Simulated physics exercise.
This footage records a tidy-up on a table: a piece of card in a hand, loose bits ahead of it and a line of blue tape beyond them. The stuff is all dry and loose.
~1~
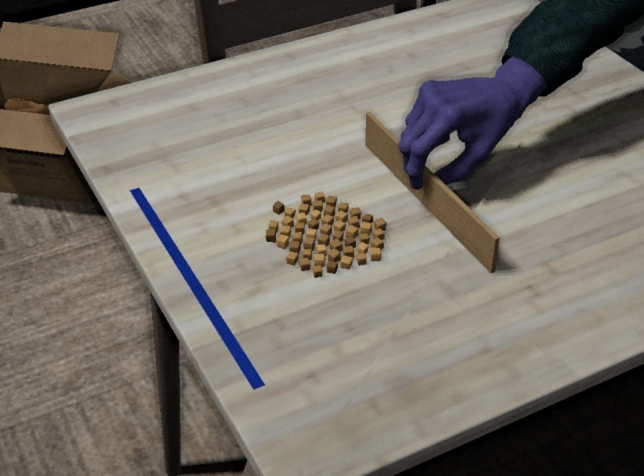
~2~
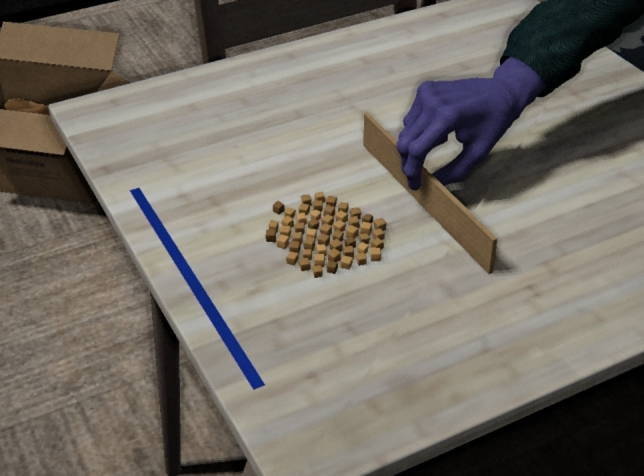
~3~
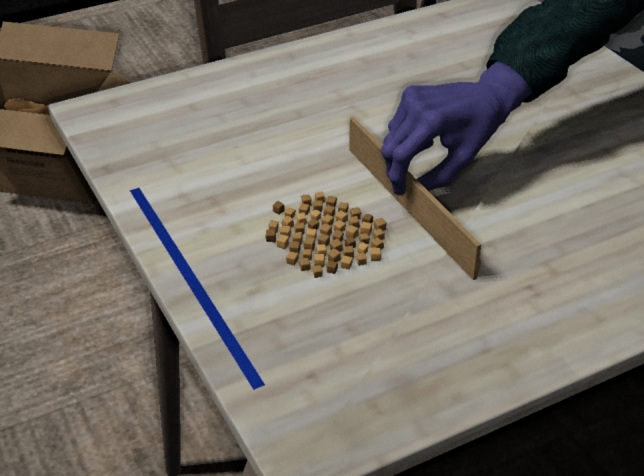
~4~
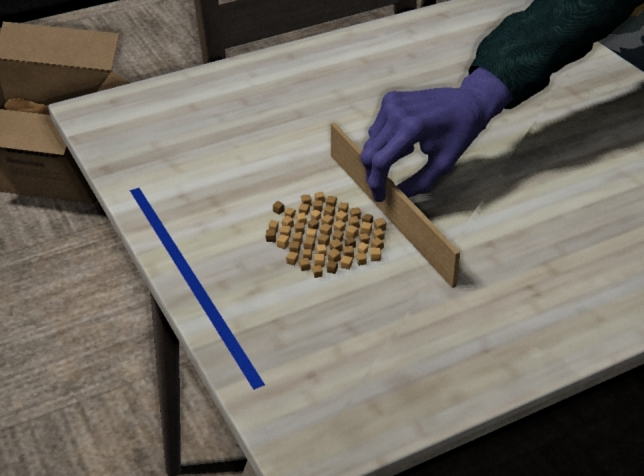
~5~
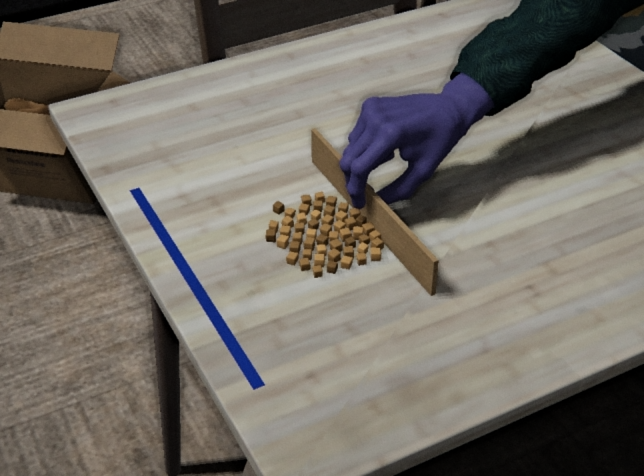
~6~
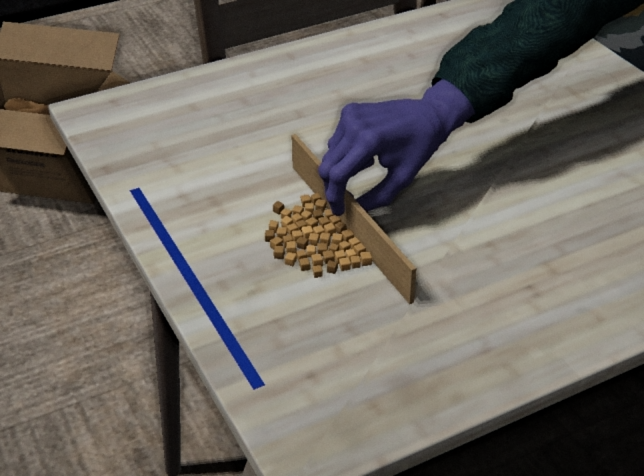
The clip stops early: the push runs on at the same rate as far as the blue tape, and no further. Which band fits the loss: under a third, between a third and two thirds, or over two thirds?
By the end, a third to two thirds of the heap has been lost.
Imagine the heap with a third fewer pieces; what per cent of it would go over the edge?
40 per cent or so.
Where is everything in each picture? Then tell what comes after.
In the first frame, piece of card at (485, 244), at rest; blue tape at (140, 198), about two fingers from the edge; edge at (158, 295); the heap at (326, 231), small wooden cubes.
In the second frame, piece of card at (483, 245).
In the third frame, piece of card at (467, 251); the heap at (326, 231).
In the fourth frame, piece of card at (446, 258).
In the fifth frame, piece of card at (425, 266); the heap at (326, 231), a small part pushed along.
In the sixth frame, piece of card at (403, 274); blue tape at (140, 198); edge at (158, 295); the heap at (314, 240), about two thirds pushed along.
Soon, piece of card still moving, near (265, 223); heap all on the table, its front near (214, 279).
A while on, piece of card stopped at the blue tape; heap about a third over the edge.
Towards the end, piece of card stopped at the blue tape; heap about half over the edge.
Finally, piece of card stopped at the blue tape; heap about half over the edge.
